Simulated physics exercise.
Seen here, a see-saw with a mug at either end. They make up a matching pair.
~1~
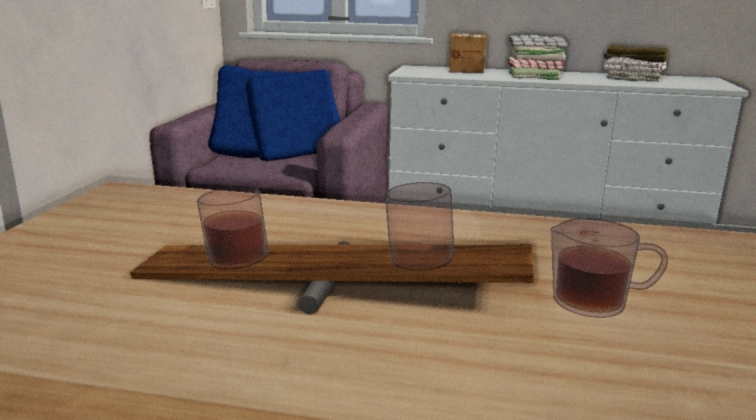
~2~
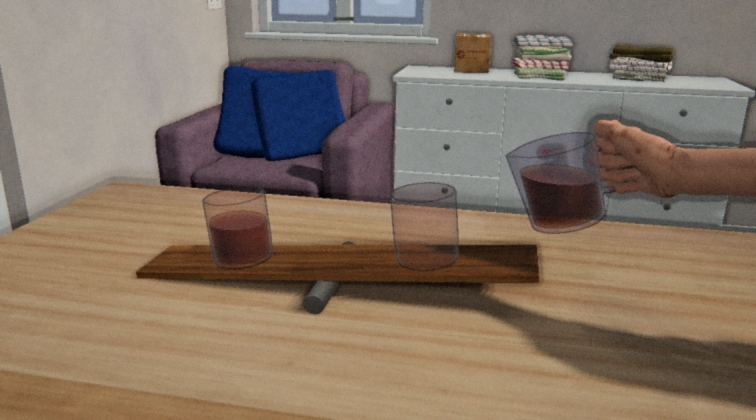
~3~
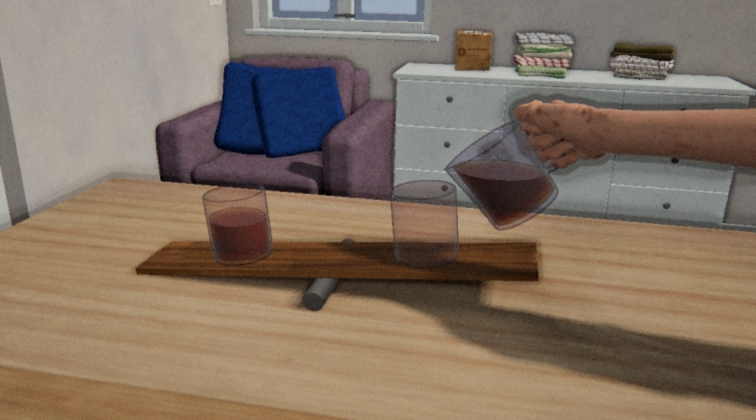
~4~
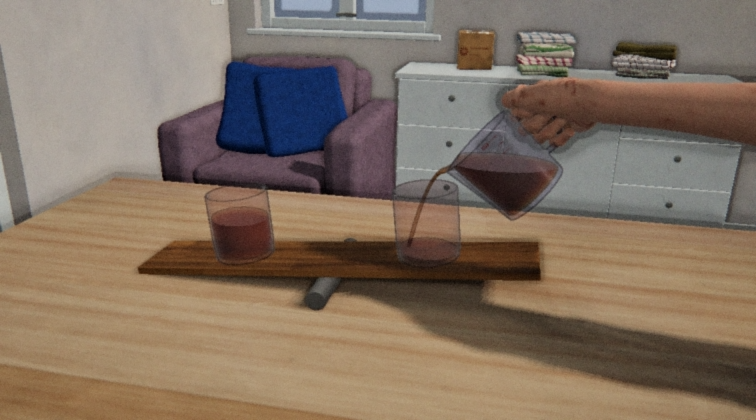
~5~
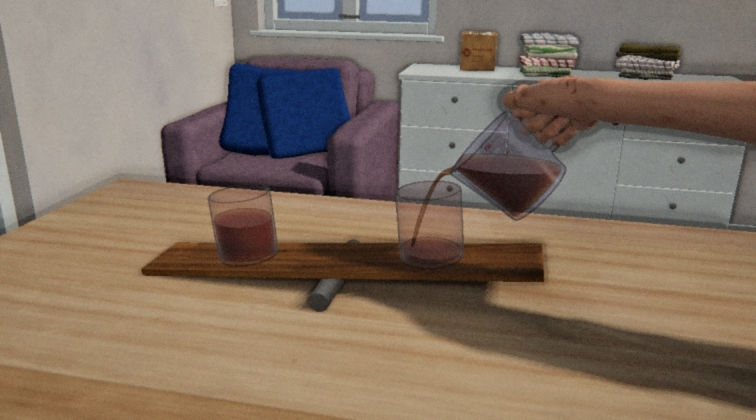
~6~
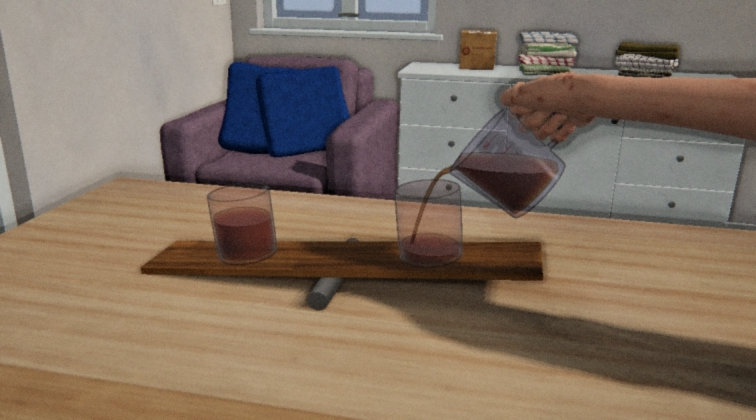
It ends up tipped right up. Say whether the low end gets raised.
It gets raised.
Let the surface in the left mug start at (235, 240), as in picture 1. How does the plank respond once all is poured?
Result after the pour: It reverses its tilt.
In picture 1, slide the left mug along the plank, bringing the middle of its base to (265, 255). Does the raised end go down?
What follows: It tips.
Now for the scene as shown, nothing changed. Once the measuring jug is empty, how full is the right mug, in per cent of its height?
Roughly 75%.
Shortly, the right mug is about half full; the plank leans as before.
Then, the right mug is about two thirds full; the plank has swung over, and that end is down.
At the finish, the right mug is about three quarters full; the plank has swung over, and that end is down.
